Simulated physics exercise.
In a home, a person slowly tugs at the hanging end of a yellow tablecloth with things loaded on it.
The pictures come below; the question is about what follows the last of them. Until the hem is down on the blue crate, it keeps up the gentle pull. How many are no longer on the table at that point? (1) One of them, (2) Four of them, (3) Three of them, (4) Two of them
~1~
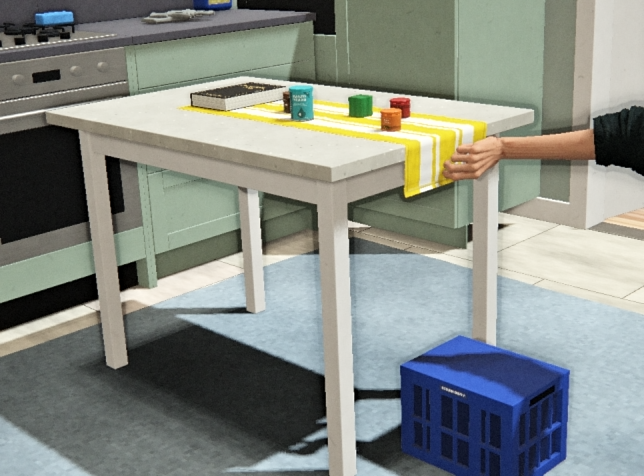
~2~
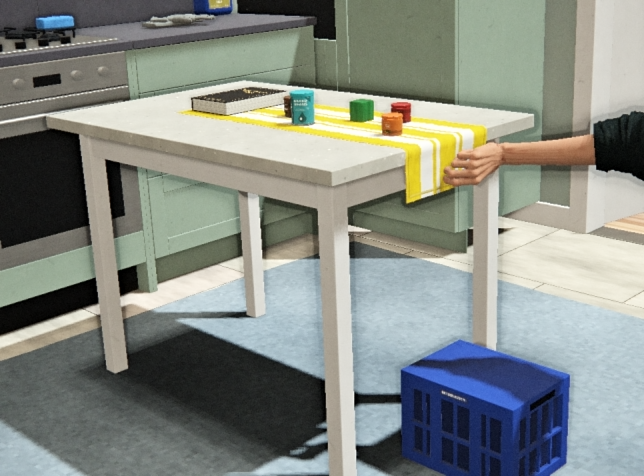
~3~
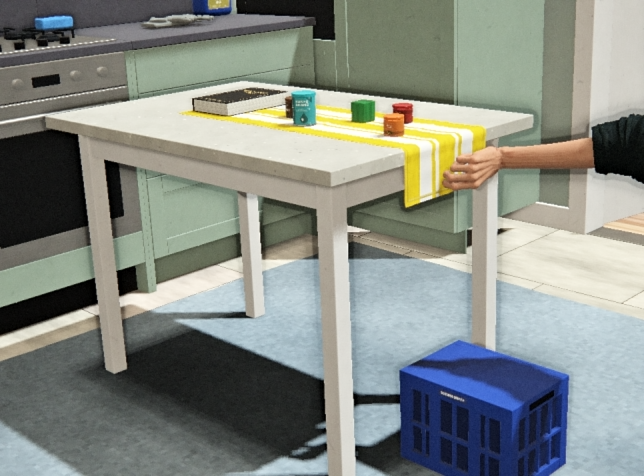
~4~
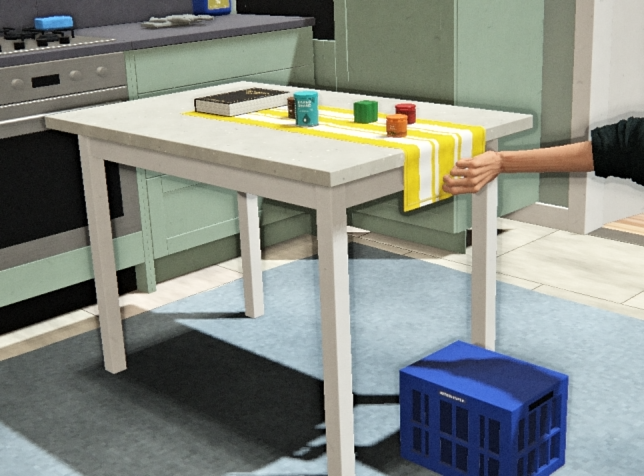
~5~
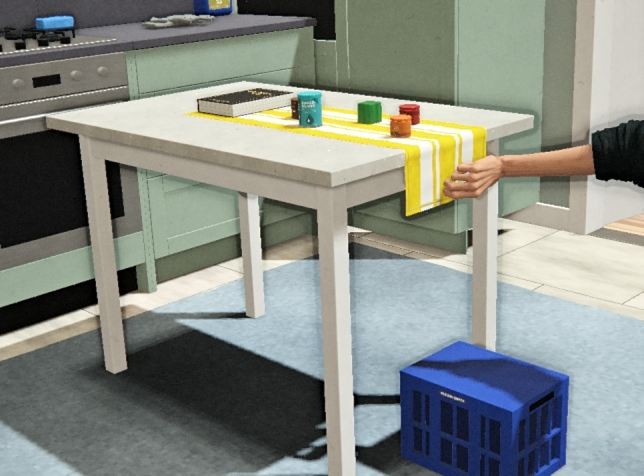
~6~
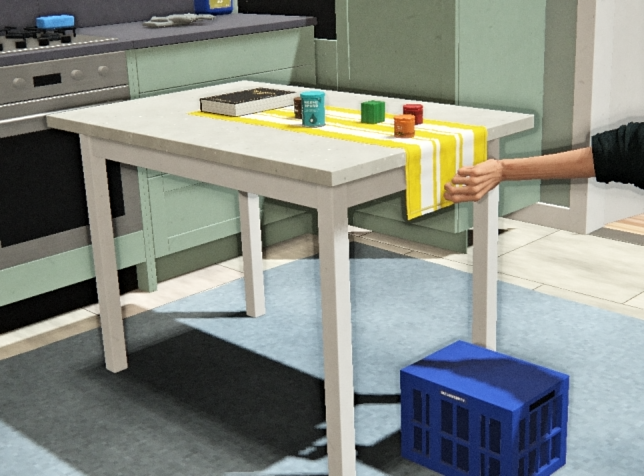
Answer: 2.
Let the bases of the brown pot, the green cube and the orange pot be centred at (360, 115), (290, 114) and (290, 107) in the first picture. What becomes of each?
First the brown pot: It ends off the top. Next the green cube: It is still up there. Last the orange pot: It is still up there.
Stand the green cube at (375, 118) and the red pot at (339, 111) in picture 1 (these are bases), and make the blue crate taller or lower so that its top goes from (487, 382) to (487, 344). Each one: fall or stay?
As for the green cube, it leaves the top; as for the red pot, it holds its spot.
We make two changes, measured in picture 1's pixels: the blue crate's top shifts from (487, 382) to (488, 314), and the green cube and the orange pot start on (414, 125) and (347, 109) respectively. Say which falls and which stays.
As for the green cube, it leaves the top; as for the orange pot, it stays in place.
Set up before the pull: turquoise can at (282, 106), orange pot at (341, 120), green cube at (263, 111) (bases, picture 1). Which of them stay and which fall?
Fate of the turquoise can: It stays; fate of the orange pot: It goes; fate of the green cube: It stays.
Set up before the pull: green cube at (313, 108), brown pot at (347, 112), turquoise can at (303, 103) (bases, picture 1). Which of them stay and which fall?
The green cube stays put; the brown pot ends up off; the turquoise can stays put.
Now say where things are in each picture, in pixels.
In the first picture, hem (405, 197); orange pot (391, 110); red pot (400, 99); green cube (360, 96); turquoise can (301, 87); brown pot (293, 92); top of the crate (487, 382).
In the second picture, hem (406, 203); orange pot (392, 115).
In the third picture, hem (406, 207); red pot (403, 104).
In the fourth picture, hem (404, 211); green cube (366, 102); top of the crate (486, 387).
In the fifth picture, hem (406, 216); turquoise can (309, 93).
In the sixth picture, hem (408, 220); orange pot (404, 117); red pot (413, 105); green cube (373, 102); turquoise can (312, 93); brown pot (305, 98).
Soon after, hem near (451, 293); orange pot and red pot gone.
Then, hem near (453, 348); orange pot, red pot and green cube gone.
At rest, hem on the crate; orange pot, red pot, green cube and turquoise can gone. Over the edge go four.
